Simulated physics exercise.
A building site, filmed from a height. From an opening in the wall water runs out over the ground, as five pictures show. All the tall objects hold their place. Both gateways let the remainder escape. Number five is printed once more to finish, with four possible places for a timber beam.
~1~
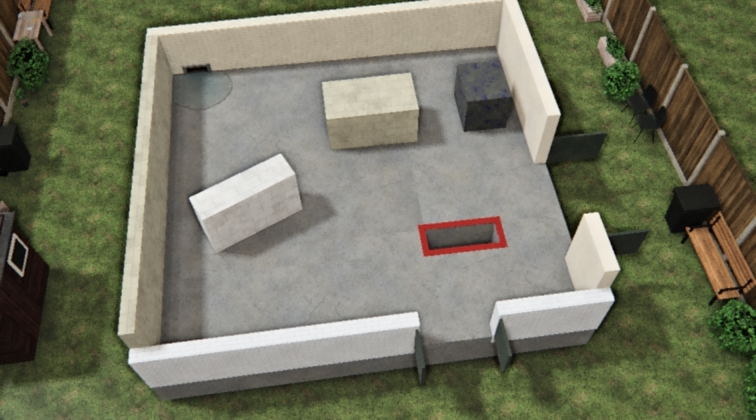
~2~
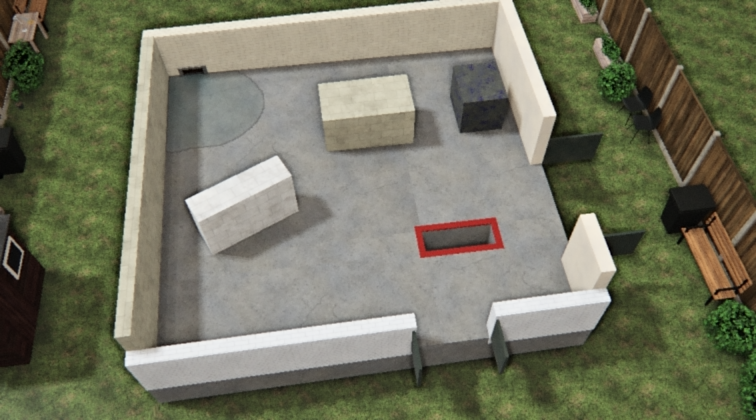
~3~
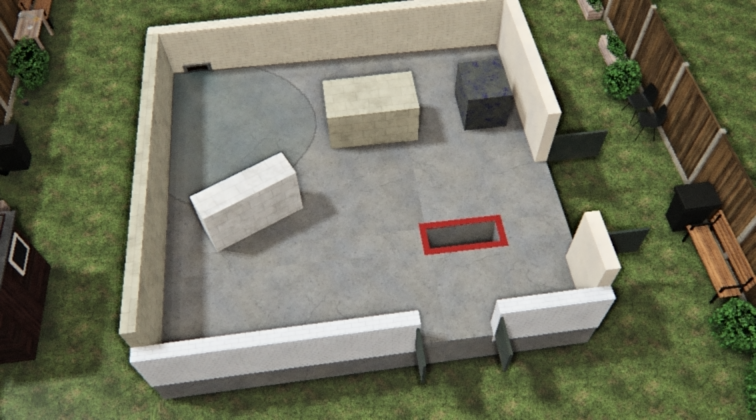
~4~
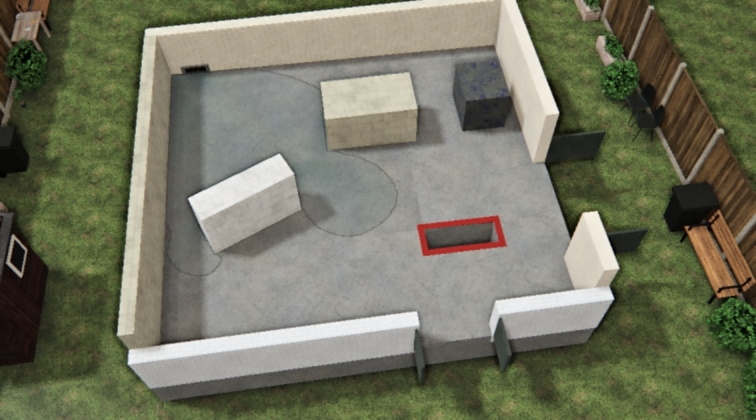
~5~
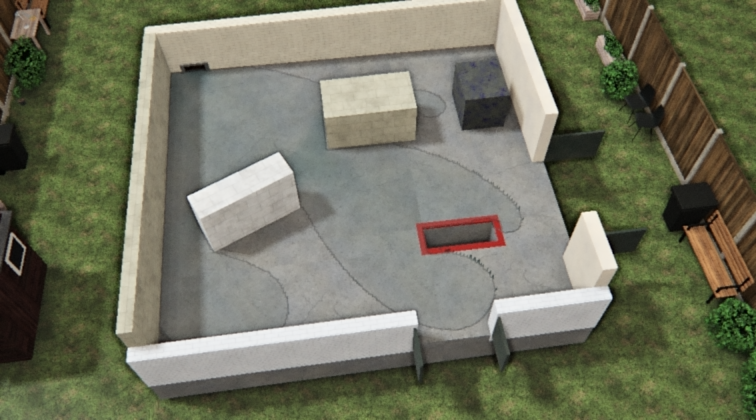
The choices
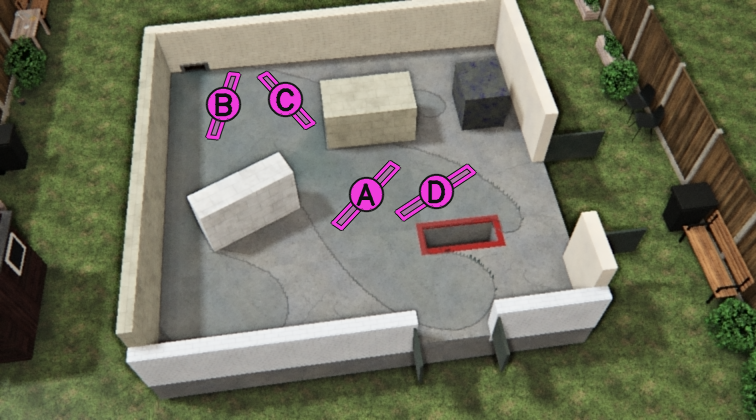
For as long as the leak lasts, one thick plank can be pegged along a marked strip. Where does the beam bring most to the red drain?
C.
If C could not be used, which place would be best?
Here it is place B.
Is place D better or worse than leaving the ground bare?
It is worse.
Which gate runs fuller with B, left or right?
The right gate.
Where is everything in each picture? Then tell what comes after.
Outfall at (197, 69); red drain at (462, 236); open gate at (453, 328); open gate at (549, 209); water covers 3 % of the ground and shows as far out as (181, 104); red drain still dry.
Water covers 8 % of the ground and shows as far out as (237, 135); red drain still dry.
Water covers 20 % of the ground and shows as far out as (299, 156); red drain still dry.
Water covers 31 % of the ground and shows as far out as (367, 226); red drain still dry.
Water covers 55 % of the ground and shows as far out as (471, 288); red drain taking water.
On the marked copy, A from (337, 225) to (394, 165); B from (212, 137) to (234, 74); C from (263, 75) to (309, 125); D from (400, 215) to (470, 169).
With A, about 10 % of the stream runs into the red drain, about 90 % out by the gates.
With B, about 31 % of the stream runs into the red drain, about 69 % out by the gates.
With C, about 41 % of the stream runs into the red drain, about 58 % out by the gates.
With D, about 11 % of the stream runs into the red drain, about 89 % out by the gates.
